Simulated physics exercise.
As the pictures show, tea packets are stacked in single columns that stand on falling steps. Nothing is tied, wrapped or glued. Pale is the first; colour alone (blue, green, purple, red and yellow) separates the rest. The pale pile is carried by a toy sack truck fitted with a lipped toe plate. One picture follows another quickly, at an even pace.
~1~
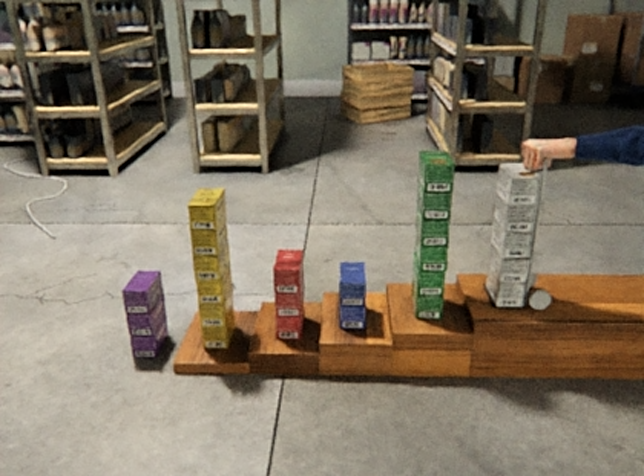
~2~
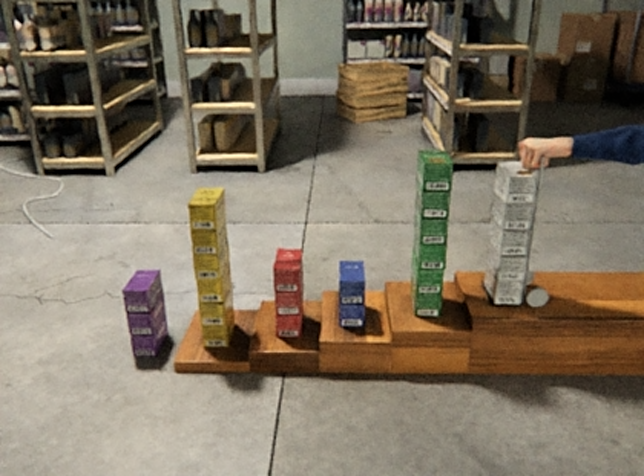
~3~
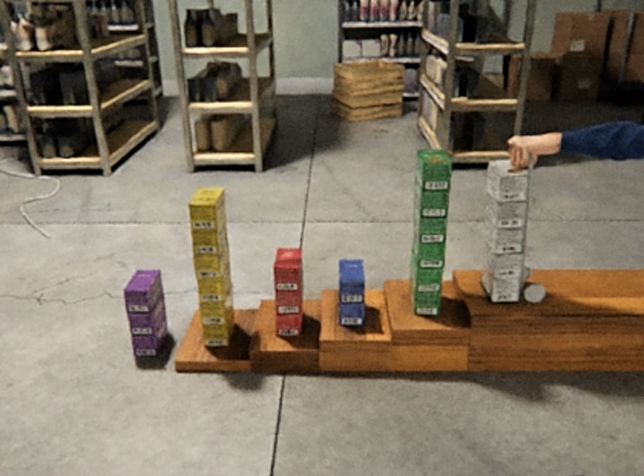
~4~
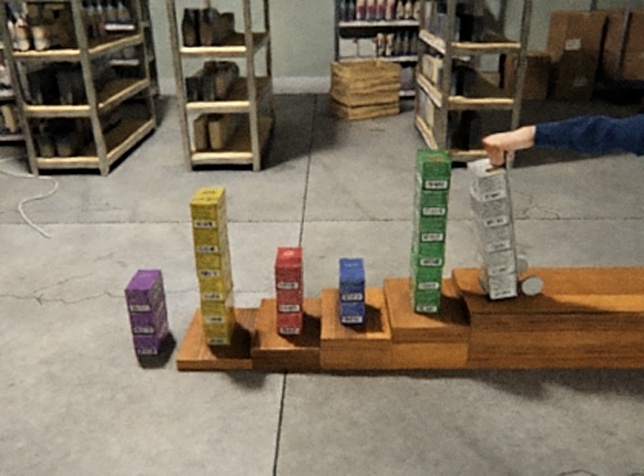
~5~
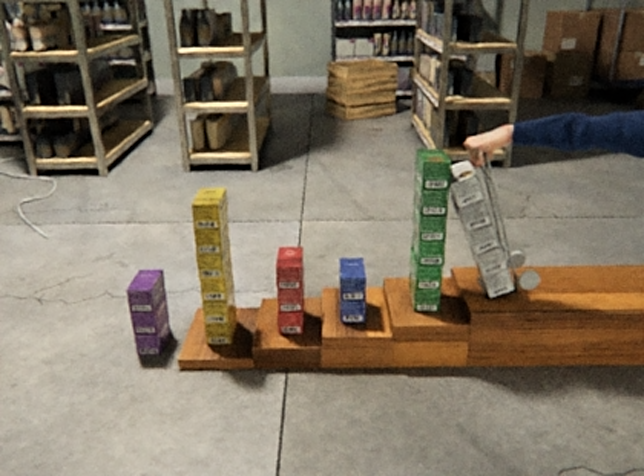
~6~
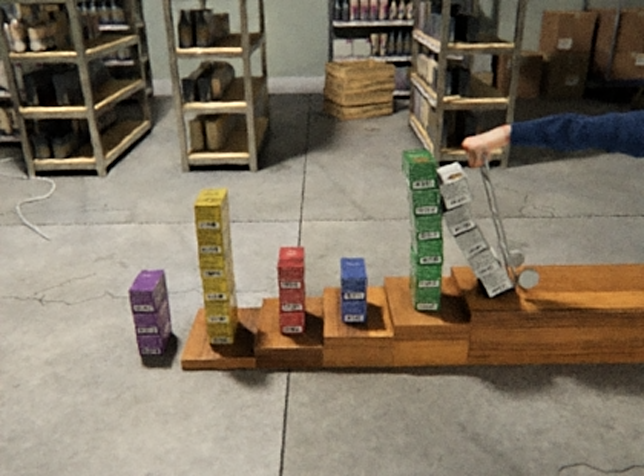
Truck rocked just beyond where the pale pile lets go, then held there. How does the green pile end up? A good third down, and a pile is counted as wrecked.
The green pile is brought down.
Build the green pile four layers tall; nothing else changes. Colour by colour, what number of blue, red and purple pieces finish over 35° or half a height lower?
Final down tally: Blue = 1; red = 2; purple = 0.
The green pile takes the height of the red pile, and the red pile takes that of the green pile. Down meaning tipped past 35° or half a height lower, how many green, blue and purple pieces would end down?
The result reads green 3, then blue 0, then purple 0.
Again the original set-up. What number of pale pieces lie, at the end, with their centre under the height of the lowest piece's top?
4 in all.
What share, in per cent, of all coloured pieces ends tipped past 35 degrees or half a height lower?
It comes out at around 80 per cent.
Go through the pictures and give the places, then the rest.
In the first frame (we follow the side turned to the camera; the camera moves round a little), truck frame (542, 191) level; top green packet (439, 179); top blue packet (353, 295); no other piece has moved.
The second frame shows truck frame (539, 190) level; top green packet (438, 178).
The third frame shows truck frame (530, 187) rocked barely, top of the pale pile leaning barely; top green packet (437, 177); no other piece has moved.
The fourth frame shows truck frame (510, 183) rocked a little, top of the pale pile leaning a little; top green packet (437, 176); no other piece has moved.
The fifth frame shows truck frame (493, 183) rocked clearly, top of the pale pile leaning clearly; top green packet (437, 176); no other piece has moved.
The sixth frame shows truck frame (491, 183) rocked clearly, top of the pale pile leaning clearly; top green packet (424, 176) tipped barely; top yellow packet (208, 217); 4 stirred so far.
Soon, 5 of the pale pile down; none of the 6 green packets down (0 of 20 in all colours); top green packet tipped clearly, a little lower.
A while on, 5 of the pale pile down; 6 of the 6 green packets down (6 of 20 in all colours); top green packet upside down; top blue packet tipped clearly.
Towards the end, 5 of the pale pile down; 6 of the 6 green packets down (14 of 20 in all colours); top green packet tipped well over, some six heights lower; top yellow packet upside down.
Finally, 5 of the pale pile down; 6 of the 6 green packets down (16 of 20 in all colours); top green packet tipped well over, some six heights lower; top yellow packet upside down. Seen by the last camera, middles, top green packet near (245, 318), top yellow packet near (226, 297).
